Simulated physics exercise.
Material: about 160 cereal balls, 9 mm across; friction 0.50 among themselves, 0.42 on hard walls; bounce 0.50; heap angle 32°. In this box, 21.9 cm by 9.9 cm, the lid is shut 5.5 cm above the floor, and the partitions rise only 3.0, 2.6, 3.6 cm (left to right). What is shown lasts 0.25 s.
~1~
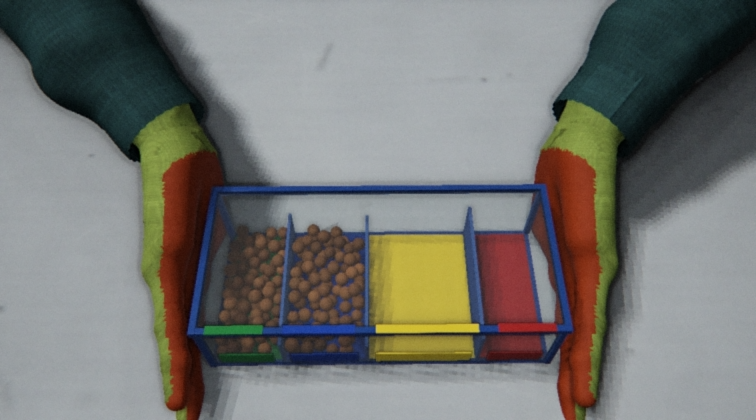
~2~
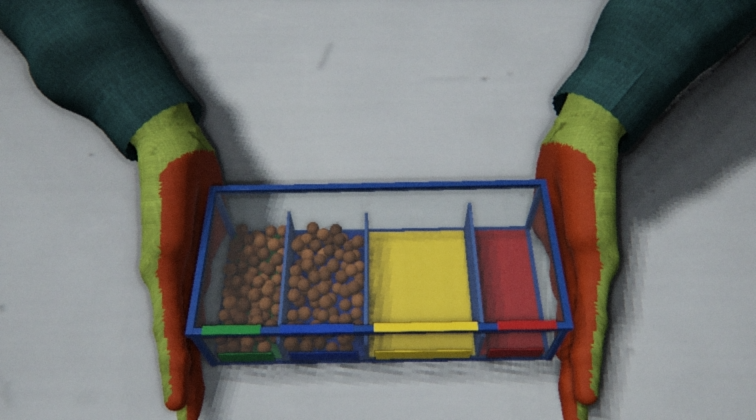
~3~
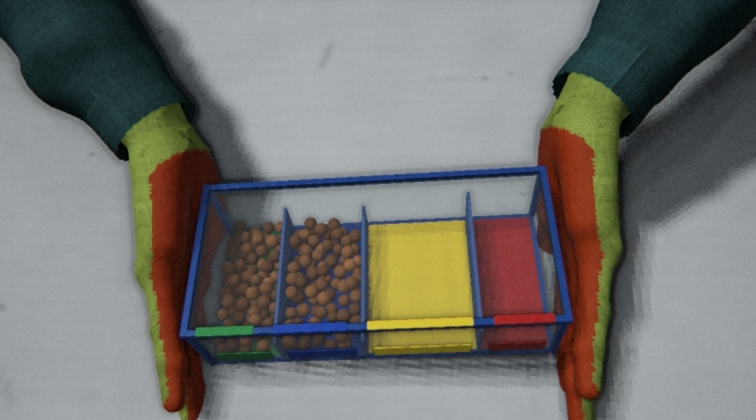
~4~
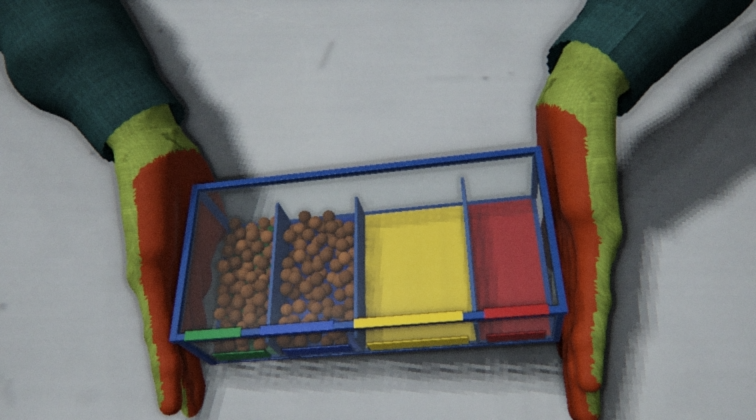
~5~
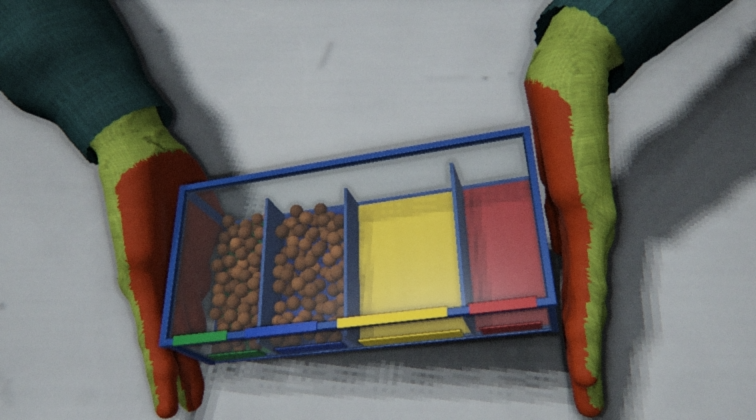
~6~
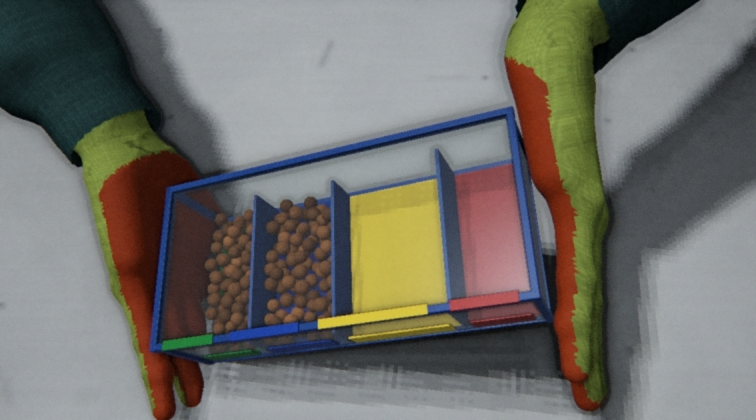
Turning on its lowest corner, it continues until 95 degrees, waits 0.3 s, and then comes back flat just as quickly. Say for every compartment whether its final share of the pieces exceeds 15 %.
Red: Does not exceed, blue: Exceeds, green: Exceeds, yellow: Does not exceed.
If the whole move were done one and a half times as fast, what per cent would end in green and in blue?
In that case green keeps 80 per cent while blue keeps 20 per cent.
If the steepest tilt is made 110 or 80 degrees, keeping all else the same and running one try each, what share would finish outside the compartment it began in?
Some 35 and 10 per cent.
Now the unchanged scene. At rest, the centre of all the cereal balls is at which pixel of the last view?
Close to pixel (254, 312).
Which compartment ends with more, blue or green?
The green one.
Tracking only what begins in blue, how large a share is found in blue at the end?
40 %.
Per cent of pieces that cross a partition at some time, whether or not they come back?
Around 30 in a hundred.
Then, 0.82 s after the last picture, tilt 95 degrees; blue 25 %, green 75 %.
Then, 1.36 s after the last picture, tilt 49 degrees; blue 25 %, green 75 %.
Then, 1.96 s after the last picture, tilt 0 degrees; blue 25 %, green 75 %.
In the end, red 0 %, blue 25 %, green 75 %, yellow 0 %.
